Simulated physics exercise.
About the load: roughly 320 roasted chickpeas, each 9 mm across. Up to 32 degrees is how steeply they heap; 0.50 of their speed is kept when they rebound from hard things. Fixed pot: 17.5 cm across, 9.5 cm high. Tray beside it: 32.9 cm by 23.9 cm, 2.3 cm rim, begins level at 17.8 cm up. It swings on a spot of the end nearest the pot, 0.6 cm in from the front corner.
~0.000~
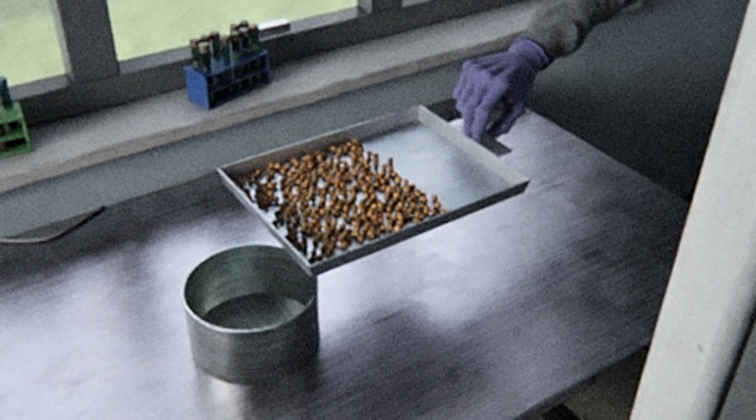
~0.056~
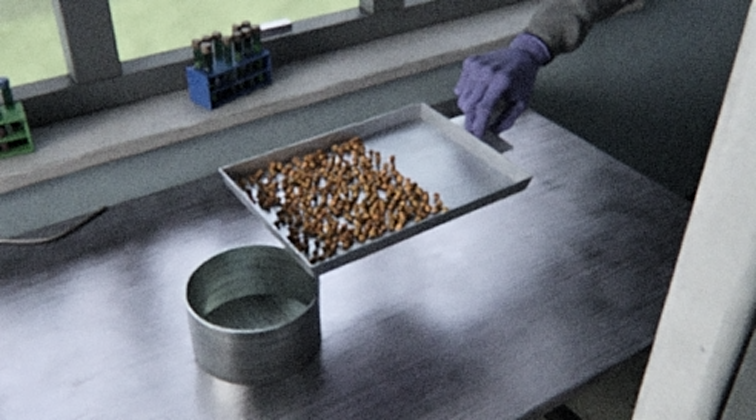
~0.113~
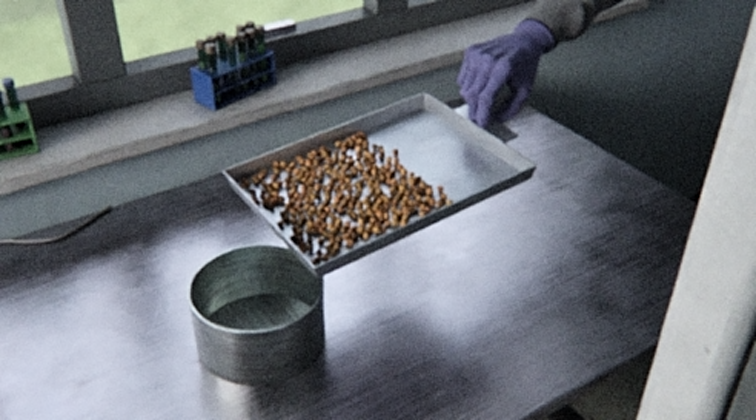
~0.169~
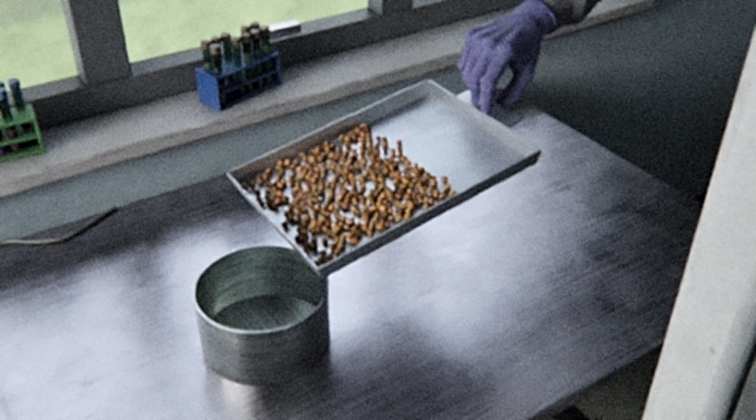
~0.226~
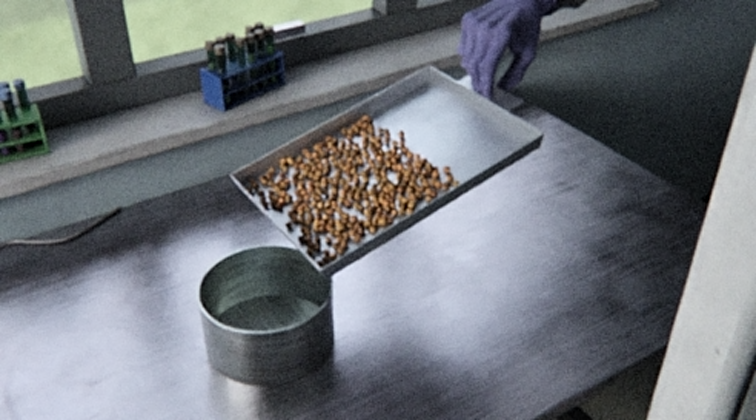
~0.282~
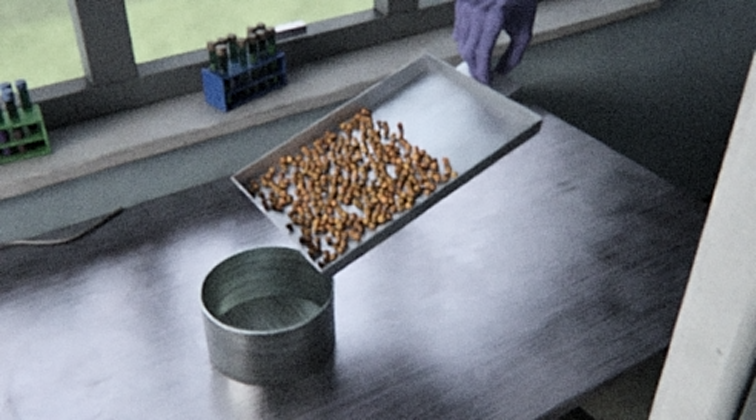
On a metal table beside a window, a purple-gloved hand raises the far end of a shallow tray of small brown pieces, steadily steepening its slant toward a round metal pot, while the pieces stay clustered on the tray.
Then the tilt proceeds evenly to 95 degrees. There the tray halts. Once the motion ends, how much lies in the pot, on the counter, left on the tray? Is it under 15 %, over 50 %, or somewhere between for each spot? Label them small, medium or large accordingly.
Pot - large, counter - medium, tray - small.
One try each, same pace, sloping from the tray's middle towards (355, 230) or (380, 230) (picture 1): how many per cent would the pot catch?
0 and 0 %.
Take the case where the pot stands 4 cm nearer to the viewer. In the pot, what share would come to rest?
60 %.
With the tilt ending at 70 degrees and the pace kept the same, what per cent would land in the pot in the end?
Roughly 0 %.
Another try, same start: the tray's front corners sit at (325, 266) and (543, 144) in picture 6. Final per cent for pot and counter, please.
Split: Pot = 45, counter = 55.
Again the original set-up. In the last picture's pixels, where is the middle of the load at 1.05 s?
(285, 191) or thereabouts.
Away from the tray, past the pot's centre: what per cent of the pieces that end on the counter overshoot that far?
Around 80 per cent, give or take.
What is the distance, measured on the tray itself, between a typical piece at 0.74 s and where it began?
Displacement on the tray: About 5 cm.
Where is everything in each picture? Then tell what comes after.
The first frame shows tray tilt 0 degrees, front corners at (312, 262) and (525, 179); middle of the pieces at (339, 192); pot at (250, 285).
The second frame shows tray tilt 1 degrees, front corners at (313, 263) and (527, 175); middle of the pieces at (341, 191).
The third frame shows tray tilt 4 degrees, front corners at (316, 263) and (532, 164), lowest corner left back; middle of the pieces at (344, 188).
The fourth frame shows tray tilt 9 degrees, front corners at (320, 264) and (536, 149), lowest corner left back; middle of the pieces at (347, 184).
The fifth frame shows tray tilt 13 degrees, front corners at (322, 265) and (538, 133), lowest corner left back; middle of the pieces at (350, 180).
The sixth frame shows tray tilt 18 degrees, front corners at (323, 267) and (537, 118), lowest corner left back; middle of the pieces at (349, 179); pot at (267, 286). Its pace works out near 80 degrees a second.
After 0.74 s, tilt 55 degrees; the tray holds 100 %, the pot 0 %.
After 1.05 s, tilt 80 degrees; the tray holds 100 %, the pot 0 %.
Then, at 1.45 s, tilt 95 degrees; the tray holds 25 %, the pot 35 %.
At rest (2.3 s), pot 70 %, counter 30 %, tray 0 %.
